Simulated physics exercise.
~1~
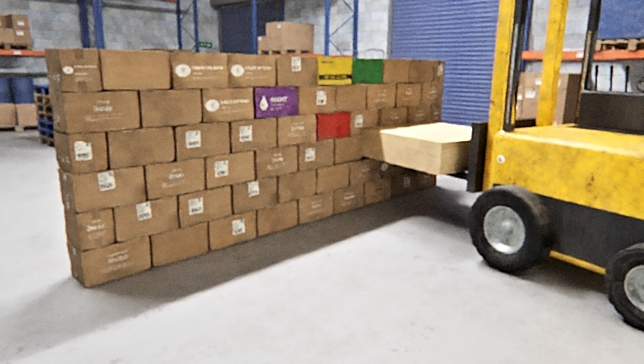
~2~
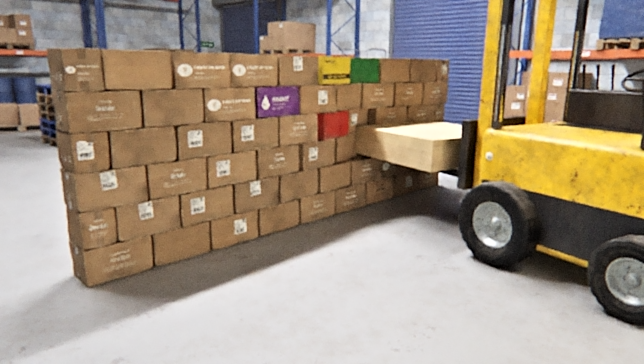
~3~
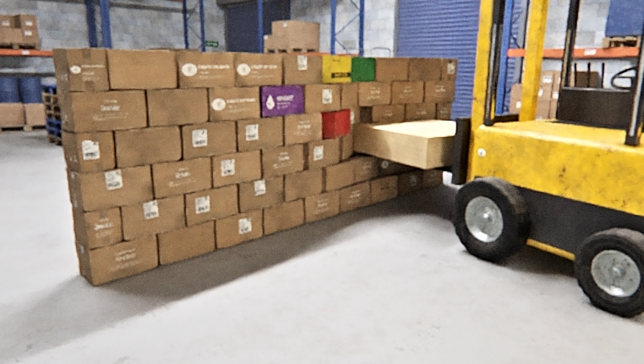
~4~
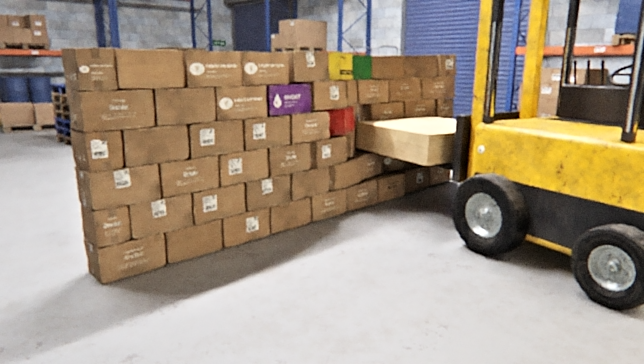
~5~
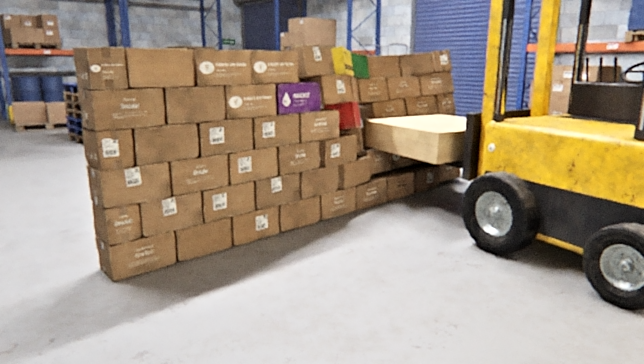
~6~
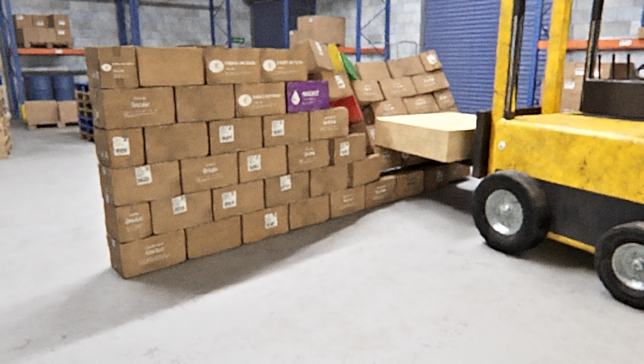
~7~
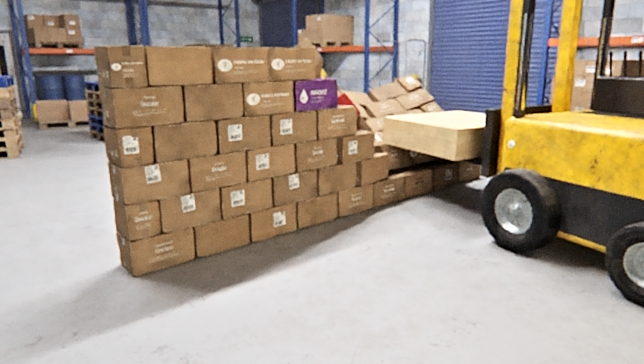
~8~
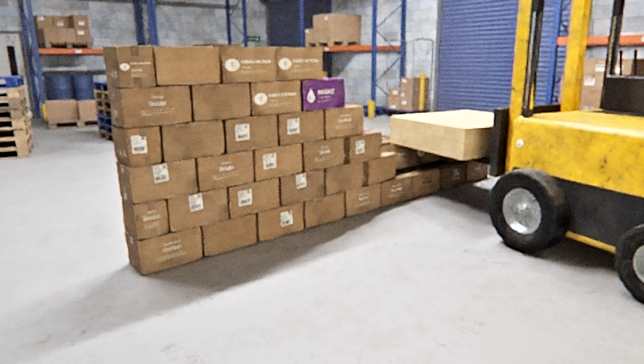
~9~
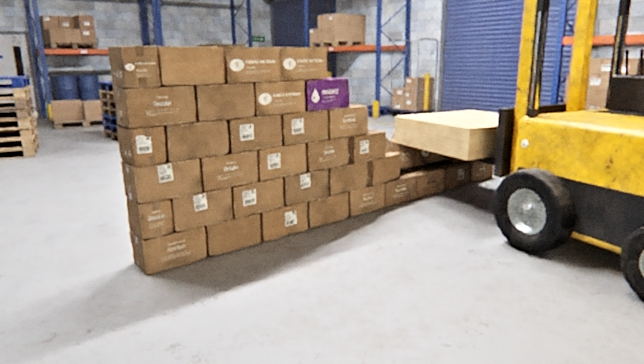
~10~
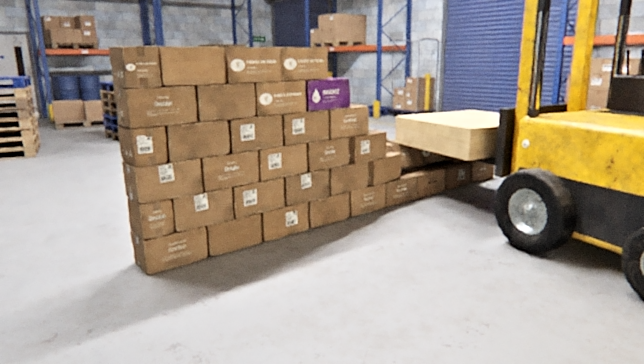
A long wall of brown cartons, stacked like brickwork, stretches across a warehouse floor, seen from the front at an angle, with a yellow lift truck at right holding a pale crate against it. A purple carton sits near the middle, with yellow and green ones along the top to its right and a red one below. The crate pushes into the right part of the wall, and the cartons above it lean back. The red, yellow and green cartons tip and tumble out of sight behind. The left part, including the purple carton, stays standing beside the halted truck.
